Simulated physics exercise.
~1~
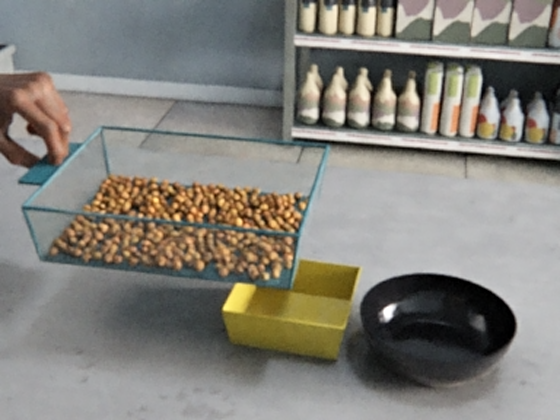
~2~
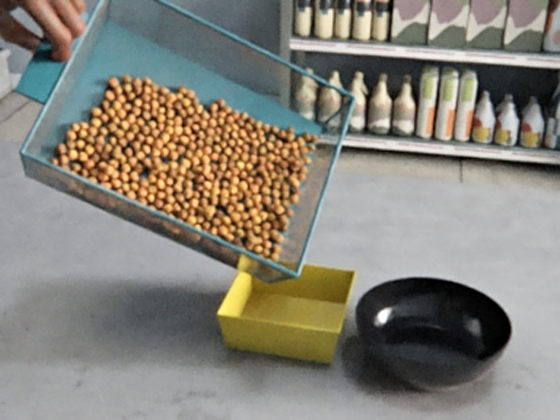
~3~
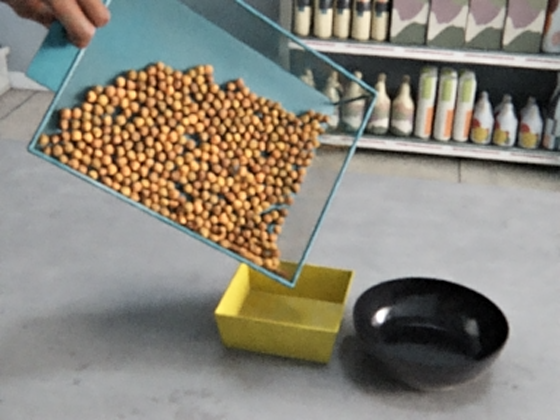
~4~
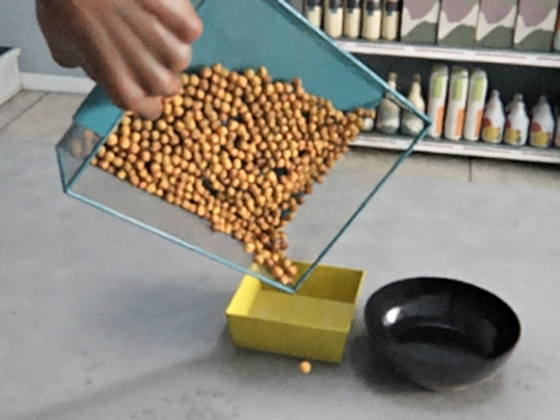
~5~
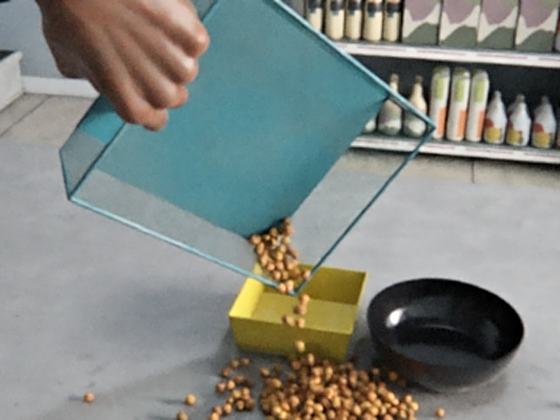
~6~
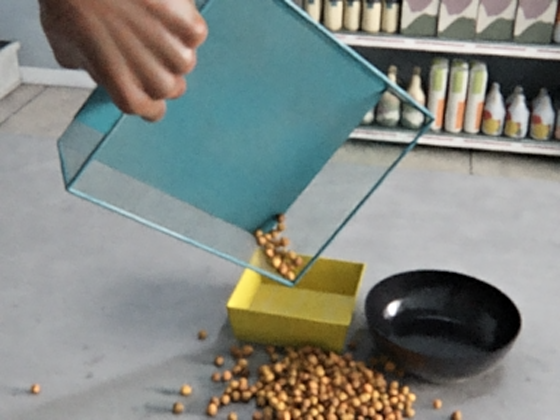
In the video, a hand tilts a clear, teal-edged tray of roasted chickpeas above a yellow tin beside a black bowl. The chickpeas slide to the lower corner and spill out, ending mostly heaped on the surface in front of the containers, with a few left in the tilted tray.
